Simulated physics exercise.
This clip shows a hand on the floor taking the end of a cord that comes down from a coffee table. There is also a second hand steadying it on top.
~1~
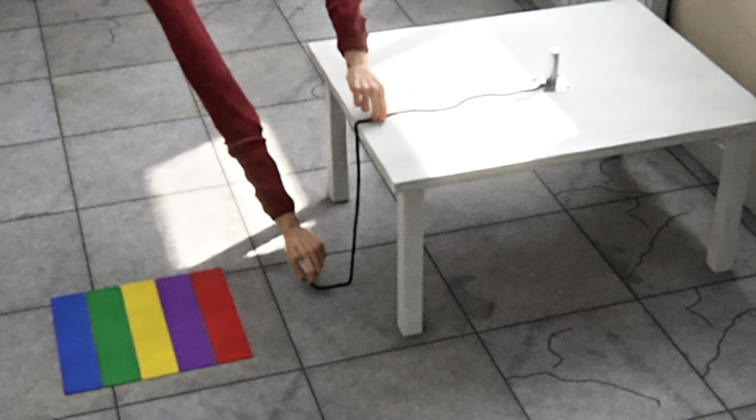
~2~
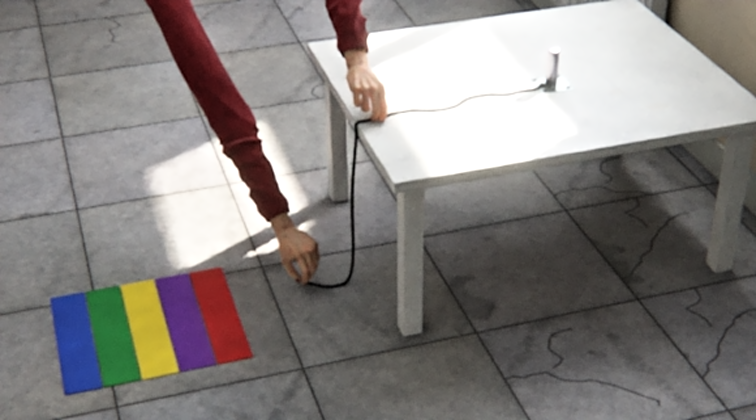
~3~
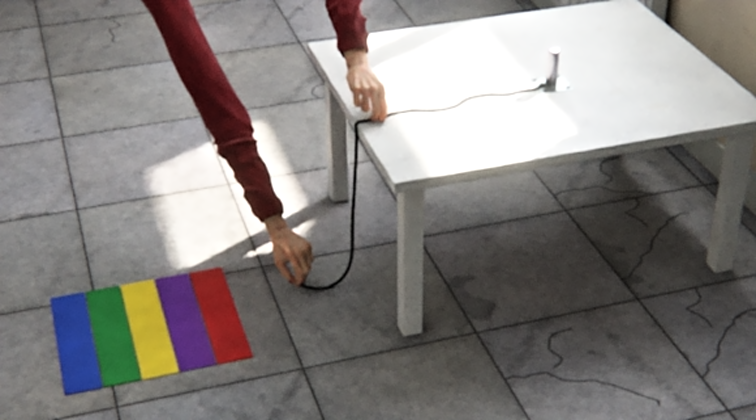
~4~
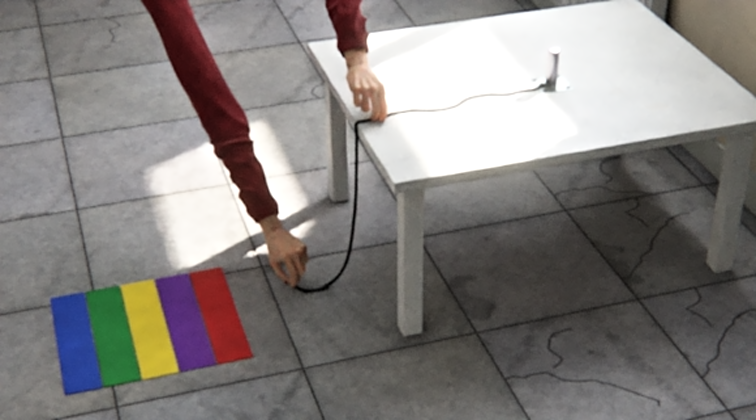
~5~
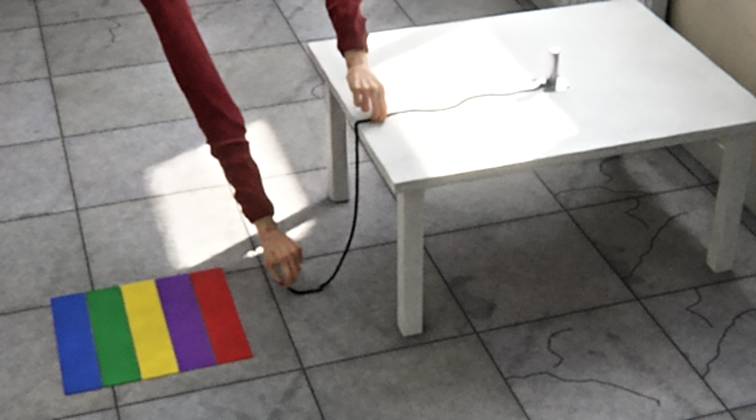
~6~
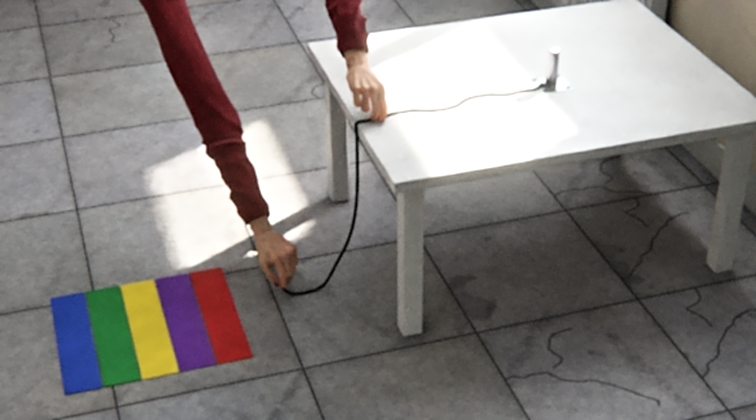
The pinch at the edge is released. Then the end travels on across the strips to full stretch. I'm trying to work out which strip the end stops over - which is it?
It stops over the purple one.
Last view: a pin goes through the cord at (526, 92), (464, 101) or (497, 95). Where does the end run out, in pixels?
The three spots are (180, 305), (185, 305) and (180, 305), in that order.
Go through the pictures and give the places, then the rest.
End (308, 280); red (230, 343); purple (193, 350); yellow (156, 358); green (119, 365); blue (80, 373), in the first frame.
End (302, 281); cord through (517, 92) (458, 105) (389, 115) (355, 157) (352, 220) (350, 276), in the second frame.
End (295, 282), in the third frame.
End (291, 283); cord through (517, 92) (458, 105) (389, 115) (356, 156) (354, 220) (338, 276), in the fourth frame.
End (285, 284), in the fifth frame.
End (280, 285); cord through (517, 92) (458, 105) (389, 115) (357, 157) (354, 220) (331, 275), in the sixth frame.
Soon after, end near (255, 290); short of the strips.
Then, end near (208, 298); over red.
At full stretch, end near (180, 304); over purple. It gets as far as the purple strip.
